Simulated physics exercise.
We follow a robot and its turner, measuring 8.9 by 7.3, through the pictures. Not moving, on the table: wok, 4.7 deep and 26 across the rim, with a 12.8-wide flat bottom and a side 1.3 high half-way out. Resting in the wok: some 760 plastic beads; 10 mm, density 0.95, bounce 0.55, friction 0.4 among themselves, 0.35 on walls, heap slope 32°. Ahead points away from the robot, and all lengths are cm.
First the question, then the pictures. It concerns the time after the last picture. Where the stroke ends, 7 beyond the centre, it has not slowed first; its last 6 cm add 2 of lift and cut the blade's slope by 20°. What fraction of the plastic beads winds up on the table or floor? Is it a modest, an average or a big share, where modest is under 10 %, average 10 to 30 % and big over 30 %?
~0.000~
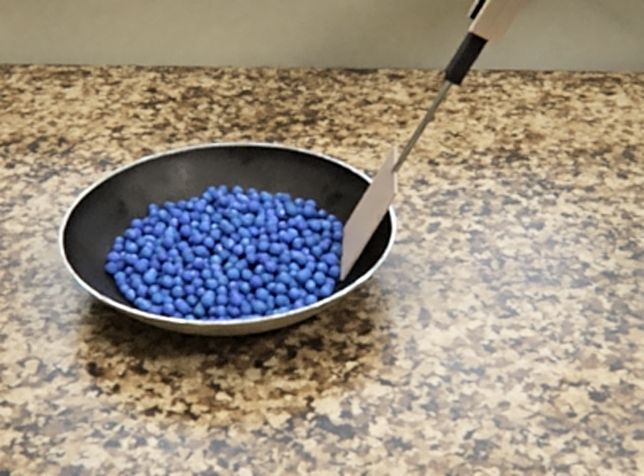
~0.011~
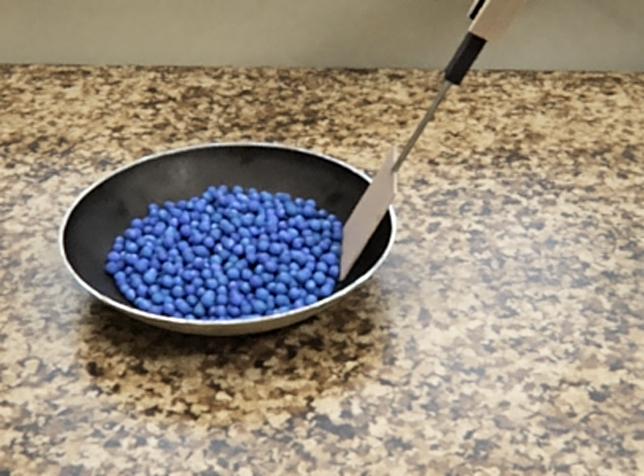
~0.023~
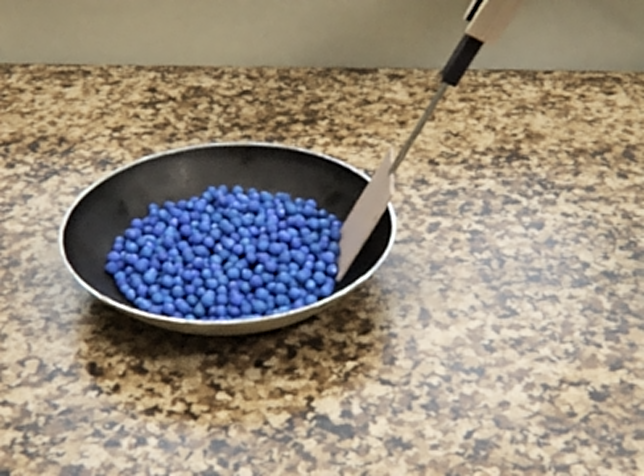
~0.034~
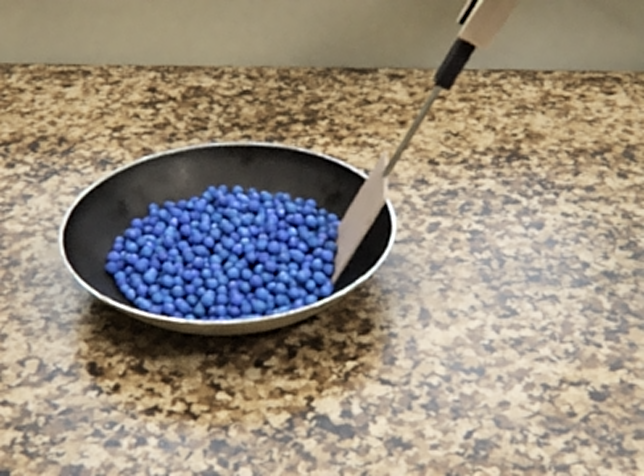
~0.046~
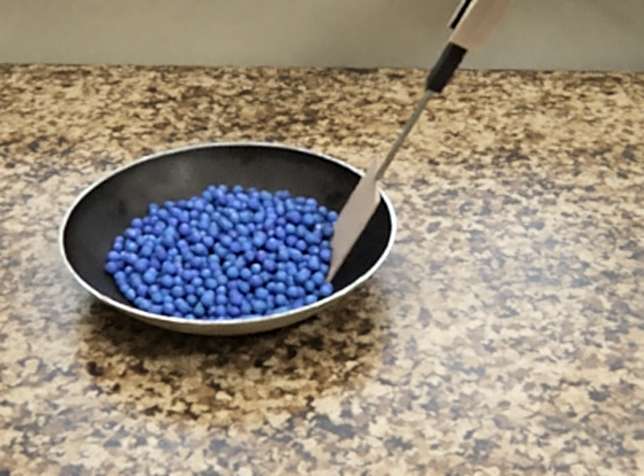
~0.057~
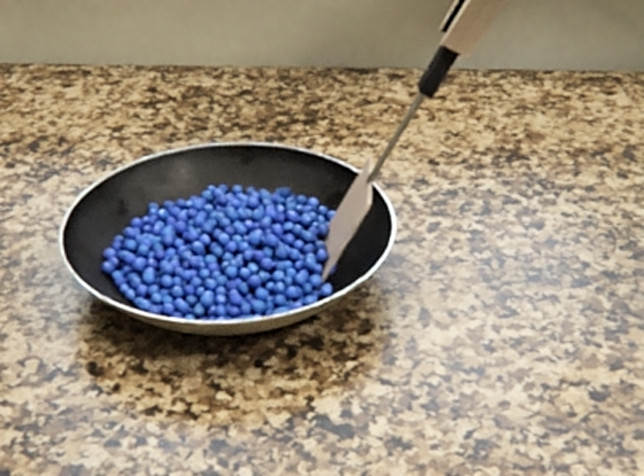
Modest.
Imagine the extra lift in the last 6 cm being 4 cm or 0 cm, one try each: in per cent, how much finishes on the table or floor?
5 and 5 %.
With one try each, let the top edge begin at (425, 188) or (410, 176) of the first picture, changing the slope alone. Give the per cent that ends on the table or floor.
Some 0 and 0 per cent.
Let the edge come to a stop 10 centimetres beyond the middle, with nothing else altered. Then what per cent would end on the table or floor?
Result: Approx. 25 %.
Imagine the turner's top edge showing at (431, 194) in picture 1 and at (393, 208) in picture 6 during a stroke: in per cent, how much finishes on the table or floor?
It works out to about 5 %, more or less.
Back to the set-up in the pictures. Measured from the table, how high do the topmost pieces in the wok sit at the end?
About 6.5 centimetres.
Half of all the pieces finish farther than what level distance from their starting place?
I'd estimate close to 4 centimetres.
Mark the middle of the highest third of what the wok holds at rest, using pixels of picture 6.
Pixel position: Approx. (125, 227).
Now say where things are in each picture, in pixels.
In the first frame, turner top edge at (396, 169), sloping 63°; upper third of the load around (233, 247), from x 110 to 340, top at y 190; 763 in the wok.
In the second frame, turner top edge at (396, 169), sloping 63°; upper third of the load around (233, 247), from x 110 to 340, top at y 190.
In the third frame, turner top edge at (392, 170), sloping 63°; upper third of the load around (234, 247), from x 110 to 335, top at y 190.
In the fourth frame, turner top edge at (386, 173), sloping 63°; upper third of the load around (234, 246), from x 110 to 335, top at y 190.
In the fifth frame, turner top edge at (378, 177), sloping 63°; upper third of the load around (235, 242), from x 110 to 335, top at y 190.
In the sixth frame, turner top edge at (370, 180), sloping 63°; upper third of the load around (233, 241), from x 110 to 335, top at y 190; 763 in the wok.
After 0.16 s, sloping 63°, highest piece 5 above the table; 763 in the wok.
After 0.25 s, sloping 55°, highest piece 5 above the table; 763 in the wok.
After 0.50 s, sloping 43°, highest piece 6 above the table; 741 in the wok, 18 on the table or floor, 4 on the blade or in flight.
After 1.55 s, sloping 43°, highest piece 6 above the table; 740 in the wok, 23 on the table or floor.
At rest, 740 in the wok, 23 on the table or floor. That is 3 % on the table or floor.
